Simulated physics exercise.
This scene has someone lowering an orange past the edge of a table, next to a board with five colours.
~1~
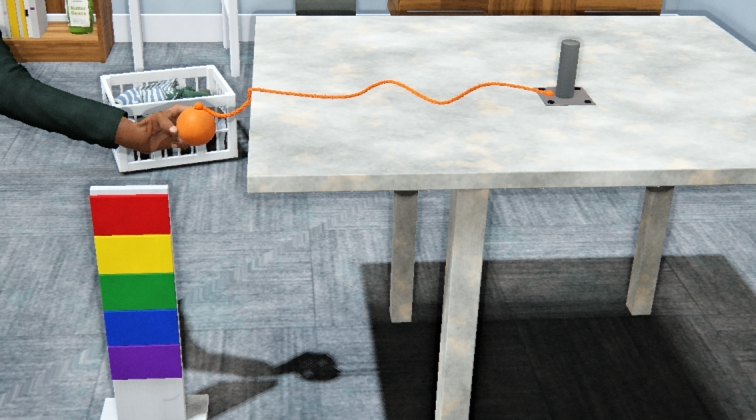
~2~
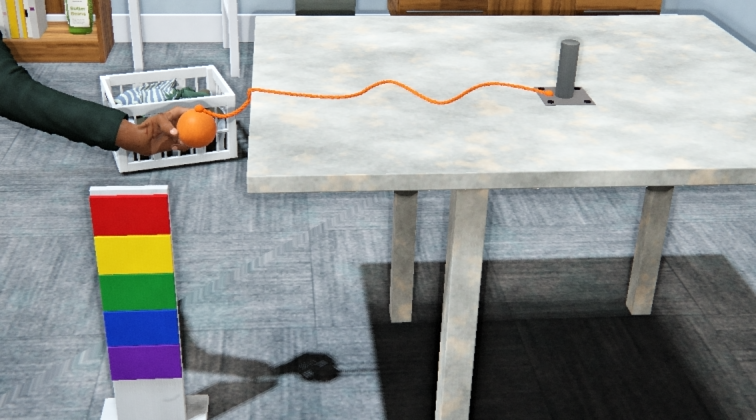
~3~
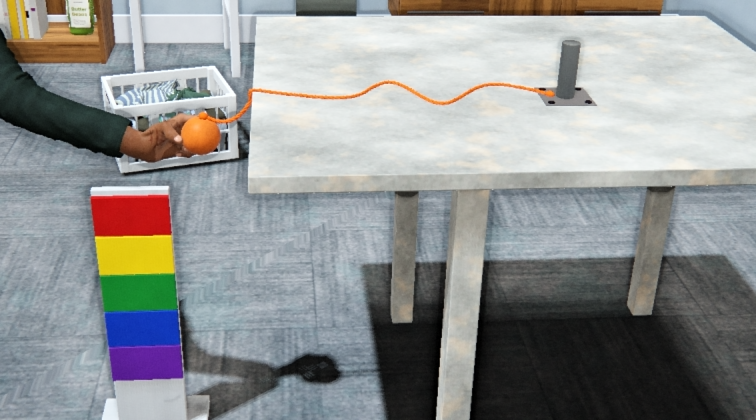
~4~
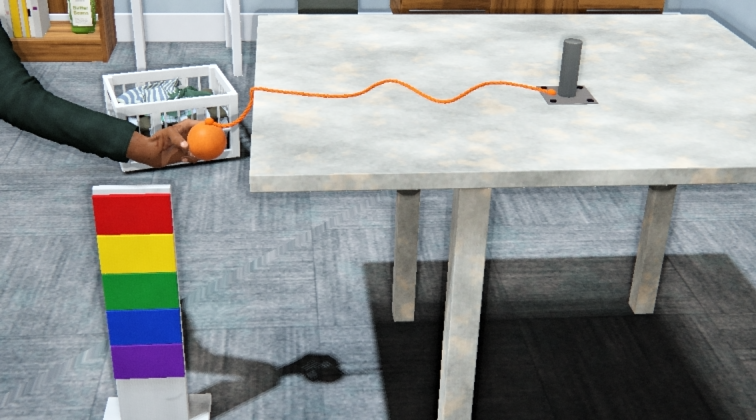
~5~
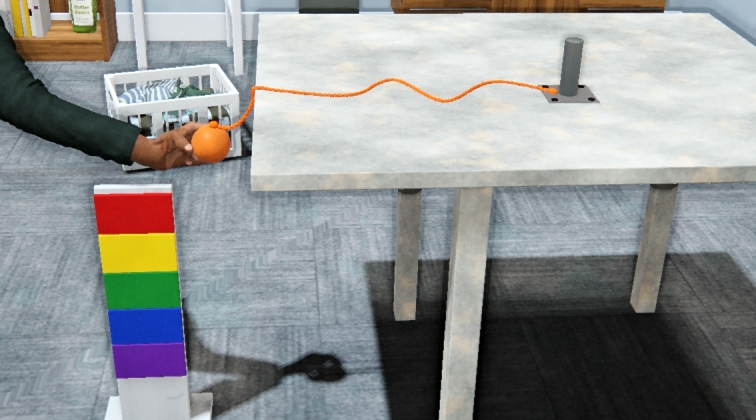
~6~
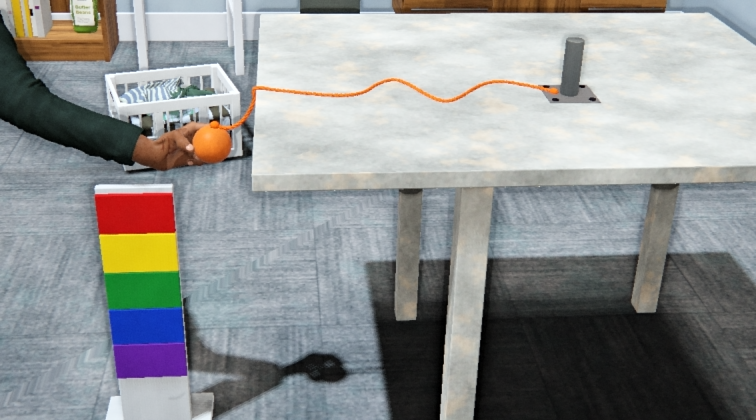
The clip opens on a hand at left holding an orange ball beside a pale table, with a wavy orange cord running from it to a gray post, above a rainbow-striped board. The hand shifts the ball slightly right and down, then stays nearly still while the cord barely changes.
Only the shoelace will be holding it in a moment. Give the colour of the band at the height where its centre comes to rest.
The band is yellow.
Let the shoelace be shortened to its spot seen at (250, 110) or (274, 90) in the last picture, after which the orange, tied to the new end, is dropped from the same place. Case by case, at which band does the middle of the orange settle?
Per try - 1: Red; 2: No band.
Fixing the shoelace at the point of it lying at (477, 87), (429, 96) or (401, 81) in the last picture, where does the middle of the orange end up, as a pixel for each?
Estimated pixels in sequence: (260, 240), (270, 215) and (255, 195).
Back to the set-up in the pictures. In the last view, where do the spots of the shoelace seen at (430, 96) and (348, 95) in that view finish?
First near (388, 91), second near (260, 90).
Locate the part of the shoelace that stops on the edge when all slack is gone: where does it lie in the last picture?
Roughly (340, 96).
A little later, orange near (232, 239); level with yellow.
Next, orange near (295, 246); level with yellow.
Later still, orange near (262, 250); level with yellow.
When it is over, orange near (254, 250); level with yellow. Its middle rests at the yellow band.
